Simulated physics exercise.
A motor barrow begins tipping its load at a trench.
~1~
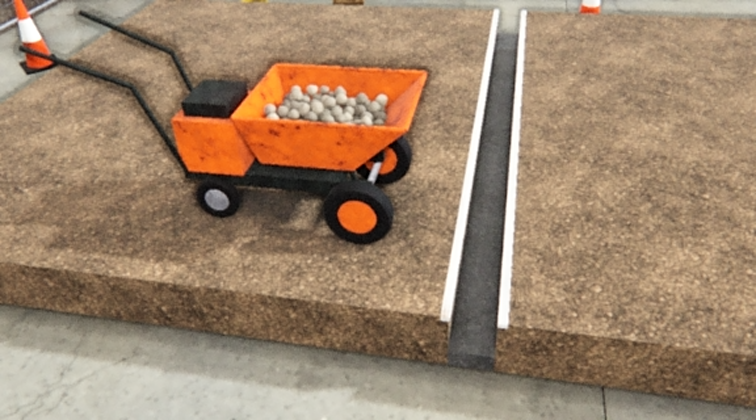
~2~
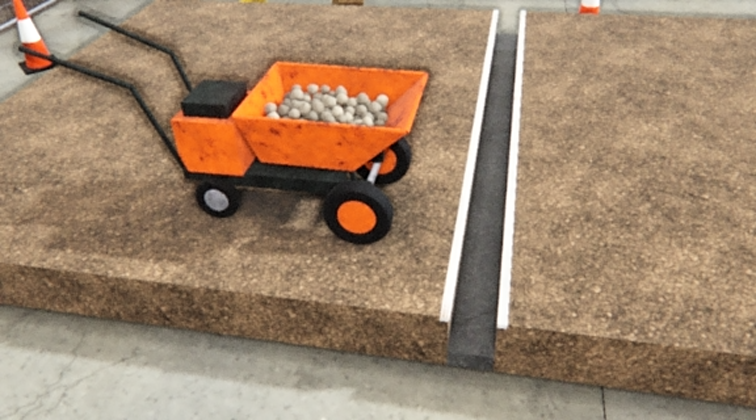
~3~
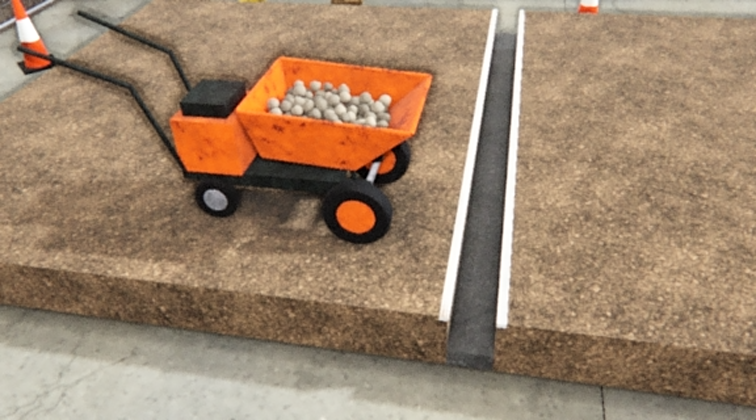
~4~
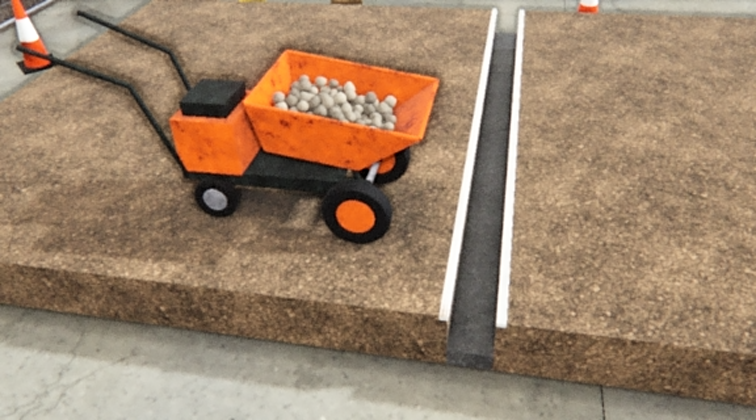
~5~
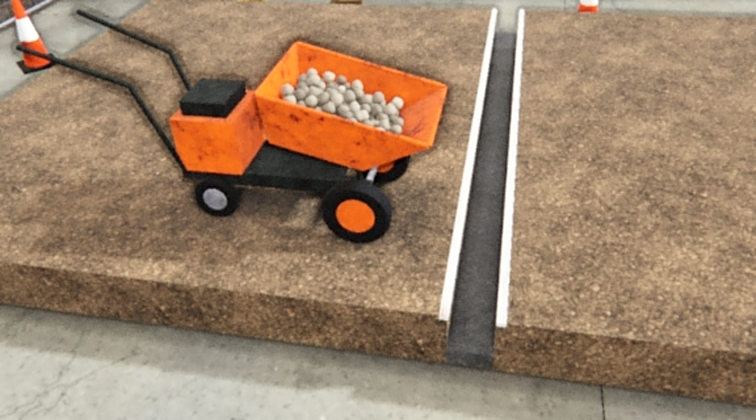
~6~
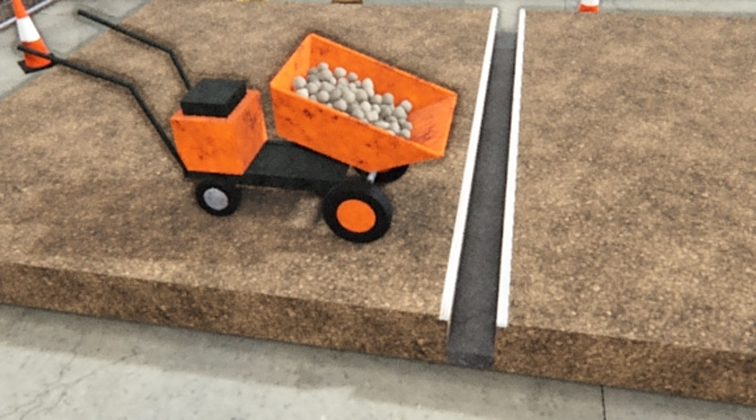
The video shows an orange motor barrow loaded with round pebbles standing on brown ground, left of a narrow, white-edged trench. Its skip starts level, then gradually tilts forward to the right, its back end rising while the wheels stay still.
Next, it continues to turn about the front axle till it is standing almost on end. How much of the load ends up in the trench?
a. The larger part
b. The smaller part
Answer: A.
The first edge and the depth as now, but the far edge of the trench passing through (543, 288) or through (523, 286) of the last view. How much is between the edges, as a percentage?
100 % then 100 %, roughly.
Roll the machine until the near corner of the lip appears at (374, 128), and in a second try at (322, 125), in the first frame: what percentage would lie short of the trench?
10 % for the first, 50 % for the second.
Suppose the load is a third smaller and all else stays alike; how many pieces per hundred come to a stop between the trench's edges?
That works out at around 90 percent.
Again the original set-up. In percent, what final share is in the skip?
Roughly 0 per cent.
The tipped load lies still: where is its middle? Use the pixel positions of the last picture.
Around (489, 235).
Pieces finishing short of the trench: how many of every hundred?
Result: Close to 0 %.
Shortly afterwards, skip tipped steeply; the whole lot in the skip.
Next, skip tipped right over; near two thirds in the skip; near a third in or heaped over the trench; a little beyond it.
Some moments later, skip tipped right over; only a few in the skip; the bulk in or heaped over the trench; near a quarter beyond it.
In the end, skip tipped right over; the bulk in or heaped over the trench; near a quarter beyond it.
